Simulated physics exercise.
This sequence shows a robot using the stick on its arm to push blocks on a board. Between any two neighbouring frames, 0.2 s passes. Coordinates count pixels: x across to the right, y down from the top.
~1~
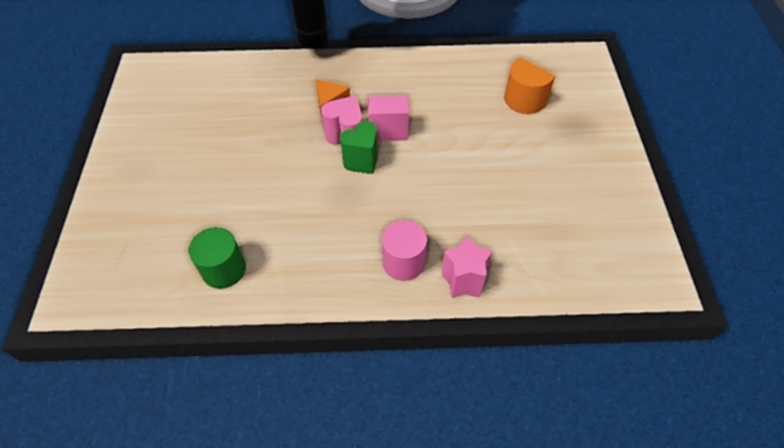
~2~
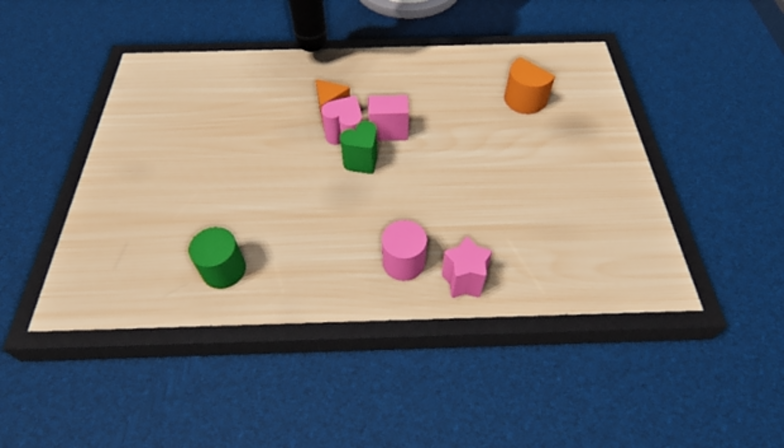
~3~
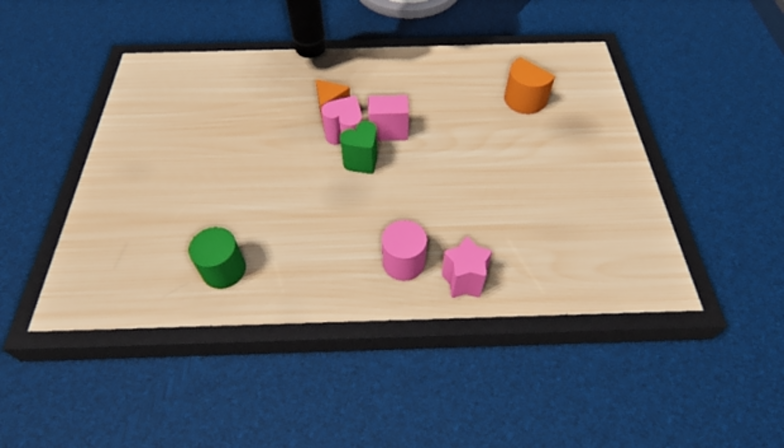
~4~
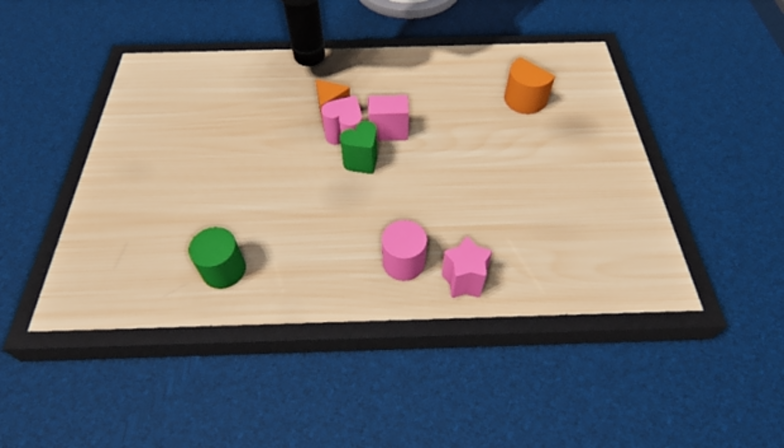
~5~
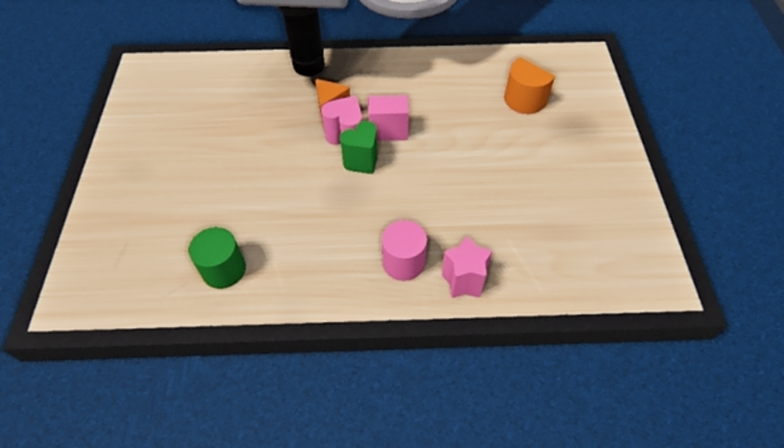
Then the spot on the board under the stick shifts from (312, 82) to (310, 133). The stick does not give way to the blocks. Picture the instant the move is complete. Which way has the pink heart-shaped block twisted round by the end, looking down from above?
Looking down on the board, it turns counter-clockwise.
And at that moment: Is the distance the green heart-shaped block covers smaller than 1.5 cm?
Answer: No.
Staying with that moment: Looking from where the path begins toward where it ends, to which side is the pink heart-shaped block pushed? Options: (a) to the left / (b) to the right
The answer is a.
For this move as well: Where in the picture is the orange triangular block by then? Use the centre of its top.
It is going to be at (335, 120).
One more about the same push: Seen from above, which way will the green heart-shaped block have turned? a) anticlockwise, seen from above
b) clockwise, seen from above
The correct letter is b.
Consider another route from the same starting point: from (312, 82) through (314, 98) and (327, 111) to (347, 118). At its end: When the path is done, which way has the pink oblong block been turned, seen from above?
Overhead view: Anti-clockwise.
The first path, step by step. Halfway along, stick (309, 92); orange triangular block (328, 99); pink heart-shaped block (344, 115), turned 20° anticlockwise.
At the end, stick (307, 118); orange triangular block (335, 120), turned 25° anticlockwise; pink heart-shaped block (361, 127), turned 50° anticlockwise; green heart-shaped block (378, 146), turned 25° clockwise; pink oblong block unmoved.
